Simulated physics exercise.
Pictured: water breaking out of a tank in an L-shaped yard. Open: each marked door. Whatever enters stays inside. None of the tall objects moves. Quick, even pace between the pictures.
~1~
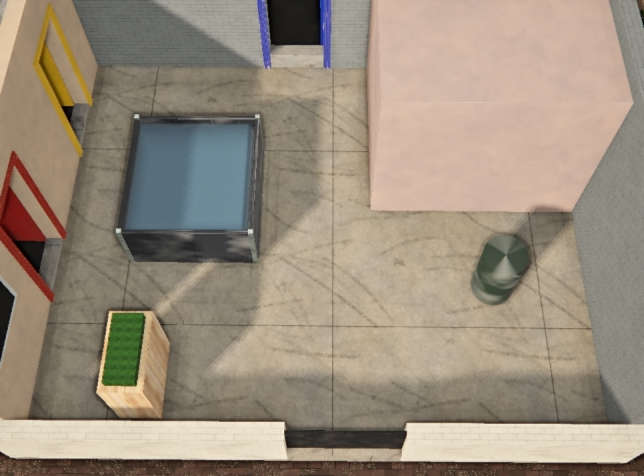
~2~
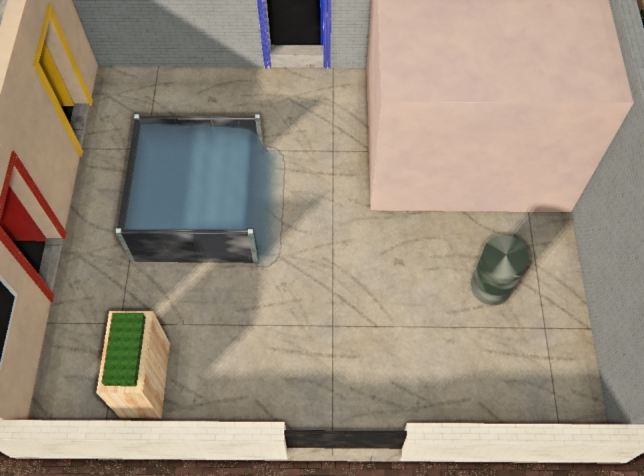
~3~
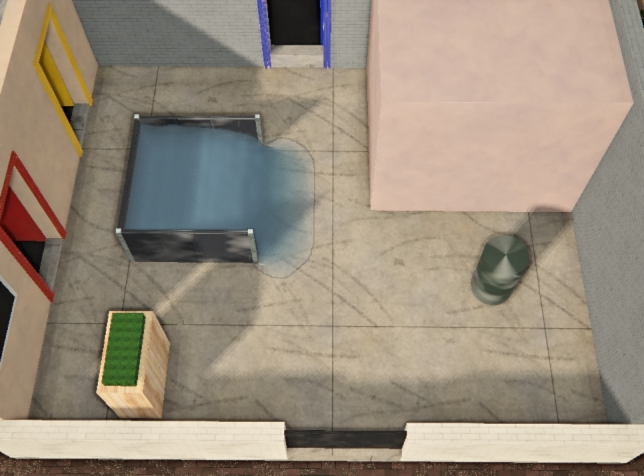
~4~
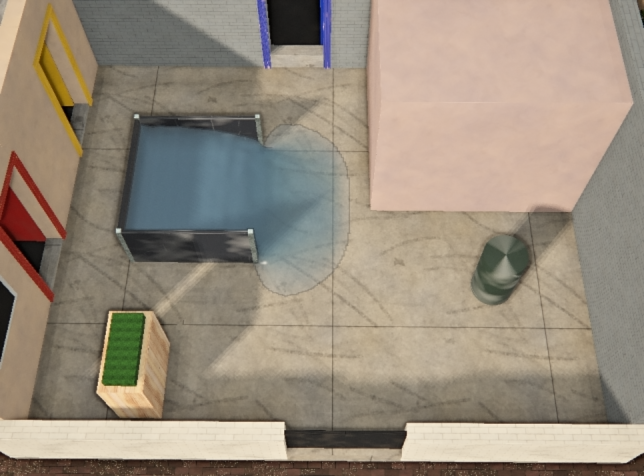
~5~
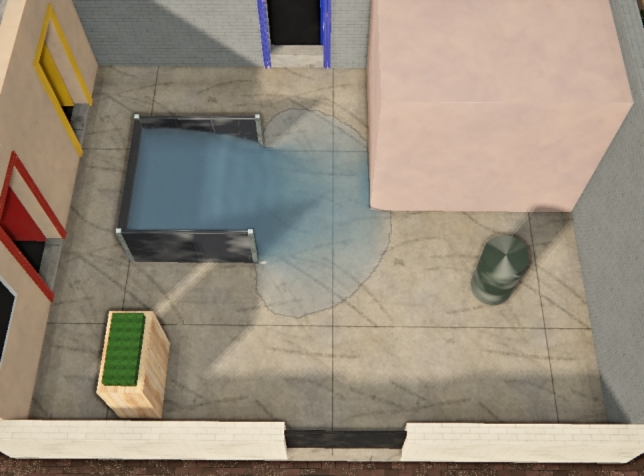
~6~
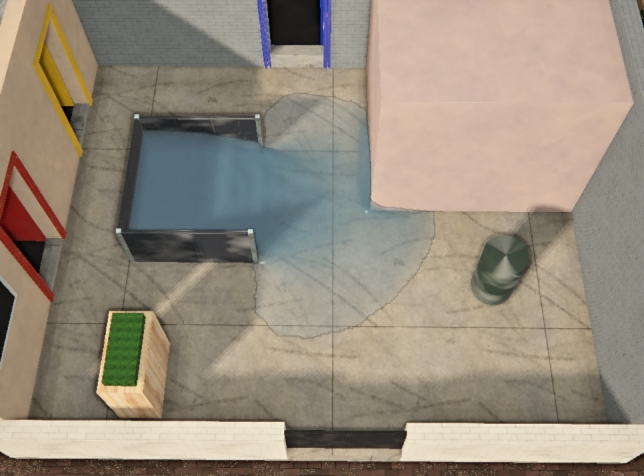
Blue water sits in a dark-walled open tank at the left of a paved, walled yard, seen from high above by a camera that stays still. A large pale pink block fills the upper right, with a green barrel below it, a wooden planter at lower left, and yellow, red and blue doorframes. The water pours through the tank's right side, fanning across the paving, meeting the block and spreading past its near corner.
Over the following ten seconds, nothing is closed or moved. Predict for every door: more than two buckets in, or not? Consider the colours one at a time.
In the end the red door does not top two buckets. The blue door does not top two buckets. The yellow door tops two buckets.
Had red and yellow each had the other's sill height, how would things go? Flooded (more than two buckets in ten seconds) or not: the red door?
Result for red door: It admits less.
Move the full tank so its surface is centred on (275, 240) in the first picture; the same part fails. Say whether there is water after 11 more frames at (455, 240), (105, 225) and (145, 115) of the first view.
Soaked, spared, spared.
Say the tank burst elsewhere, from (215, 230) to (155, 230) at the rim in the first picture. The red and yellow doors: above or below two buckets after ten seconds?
Looks like red gets past it, and yellow stays beneath it too.
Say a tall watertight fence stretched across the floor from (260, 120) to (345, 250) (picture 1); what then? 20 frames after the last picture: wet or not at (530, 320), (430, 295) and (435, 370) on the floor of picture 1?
Listed order: Swamped, swamped, swamped.
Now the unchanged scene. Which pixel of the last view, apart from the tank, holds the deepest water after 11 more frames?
Deepest point: Roughly (361, 75).
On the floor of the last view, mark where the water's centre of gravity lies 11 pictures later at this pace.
I'd put my finger on (341, 212).
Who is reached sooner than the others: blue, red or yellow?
The blue one.
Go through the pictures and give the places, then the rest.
Still water in the open tank at (192, 175), in the first picture.
Water pours out at (256, 195) and has run to (265, 150), in the second picture.
The front is at (292, 144), out from the gap at (256, 196), in the third picture.
Water pours out at (256, 197) and has run to (318, 138), in the fourth picture.
Water pours out at (256, 197) and has run to (366, 148), in the fifth picture.
The front is at (428, 233), out from the gap at (256, 198), in the sixth picture.
A moment on, water covers 35 % of the floor; the red door not reached, the blue door wet at the sill, nothing in, the yellow door not reached.
Next, water covers 50 % of the floor; the red door not reached, the blue door wet at the sill, nothing in, the yellow door not reached.
Then, water covers 65 % of the floor; the red door not reached, the blue door wet at the sill, nothing in, the yellow door under two buckets in.
Later, water covers 85 % of the floor; the red door wet at the sill, nothing in, the blue door wet at the sill, nothing in, the yellow door over two buckets in.
In the end, water covers 100 % of the floor; the red door wet at the sill, nothing in, the blue door wet at the sill, nothing in, the yellow door far over two buckets in.
